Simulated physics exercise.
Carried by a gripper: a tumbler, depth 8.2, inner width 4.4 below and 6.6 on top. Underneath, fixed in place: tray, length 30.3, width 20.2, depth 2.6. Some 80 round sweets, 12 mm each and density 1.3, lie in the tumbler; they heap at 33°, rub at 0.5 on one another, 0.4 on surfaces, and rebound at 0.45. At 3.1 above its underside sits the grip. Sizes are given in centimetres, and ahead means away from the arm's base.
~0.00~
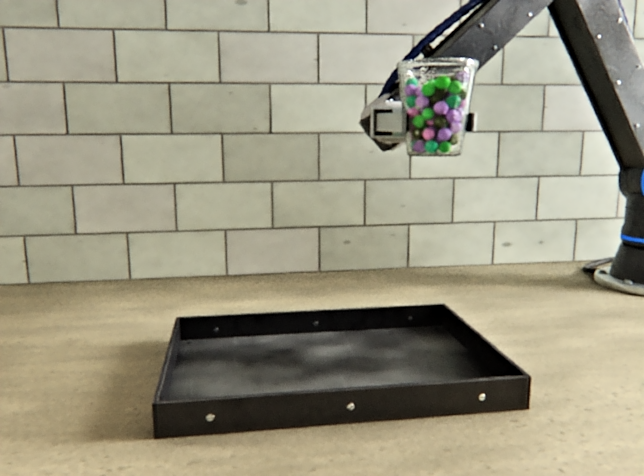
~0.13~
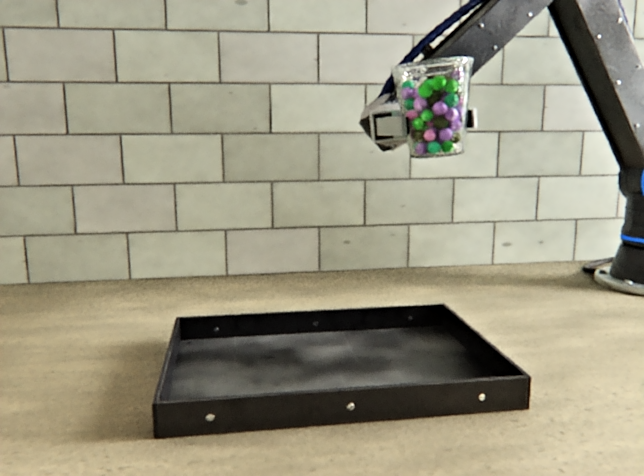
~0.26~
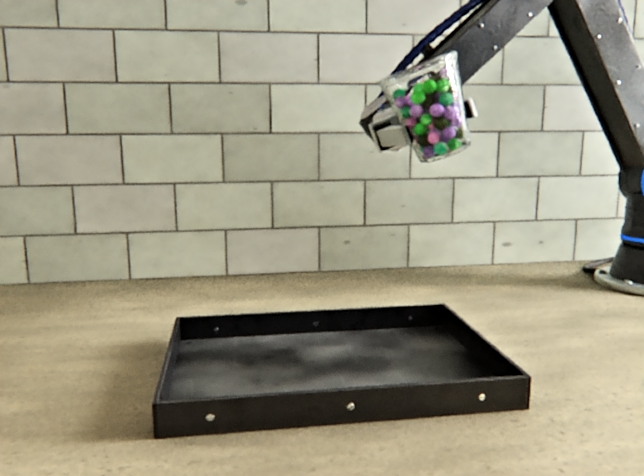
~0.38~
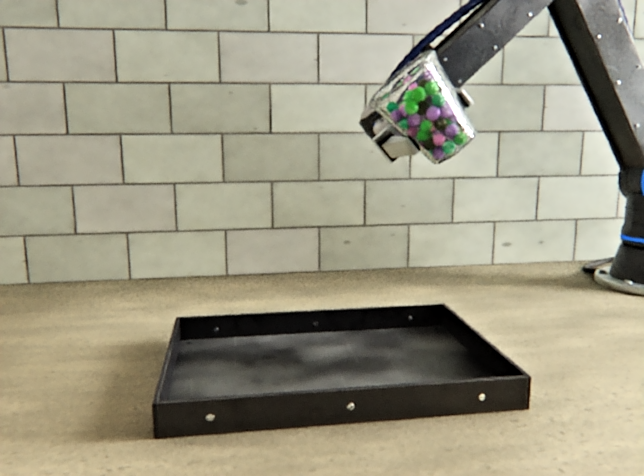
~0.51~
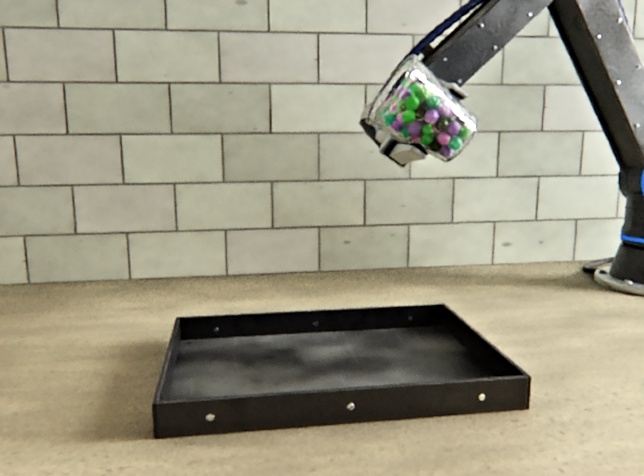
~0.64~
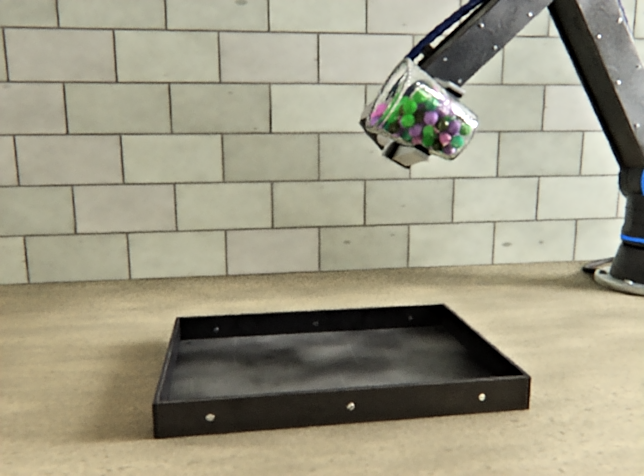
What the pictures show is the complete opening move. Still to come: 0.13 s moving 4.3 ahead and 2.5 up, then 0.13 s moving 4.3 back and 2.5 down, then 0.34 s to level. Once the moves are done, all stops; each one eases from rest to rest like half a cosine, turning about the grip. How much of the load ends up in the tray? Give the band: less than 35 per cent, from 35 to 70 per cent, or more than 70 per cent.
The band is from 35 to 70 per cent.
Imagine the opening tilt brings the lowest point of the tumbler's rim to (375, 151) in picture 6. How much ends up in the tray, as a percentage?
The share is around 95 %.
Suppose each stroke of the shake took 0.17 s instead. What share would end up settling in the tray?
It would come to around 15 %.
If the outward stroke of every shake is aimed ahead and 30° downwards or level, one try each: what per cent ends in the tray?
10 and 30 %.
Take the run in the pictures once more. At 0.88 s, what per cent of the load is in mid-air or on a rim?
Some 33 percent.
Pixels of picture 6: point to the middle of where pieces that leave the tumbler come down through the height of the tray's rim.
Estimated centre near (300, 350) in pixels.
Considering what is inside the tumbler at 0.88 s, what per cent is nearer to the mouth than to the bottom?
90 per cent.
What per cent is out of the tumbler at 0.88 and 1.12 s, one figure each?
Readings in order: 35, 50.
After 0.88 s, tilted 62° forward, highest piece 27 above the table; 54 in the tumbler, 27 in flight or on a rim.
After 1.12 s, tilted 17° forward, highest piece 27 above the table; 40 in the tumbler, 39 in the tray, 2 in flight or on a rim.
After 1.44 s, level, highest piece 27 above the table; 41 in the tray, 40 in the tumbler.
After 2.49 s, level, highest piece 27 above the table; 41 in the tray, 40 in the tumbler.
At rest, 41 in the tray, 40 in the tumbler. That is 51 % in the tray.
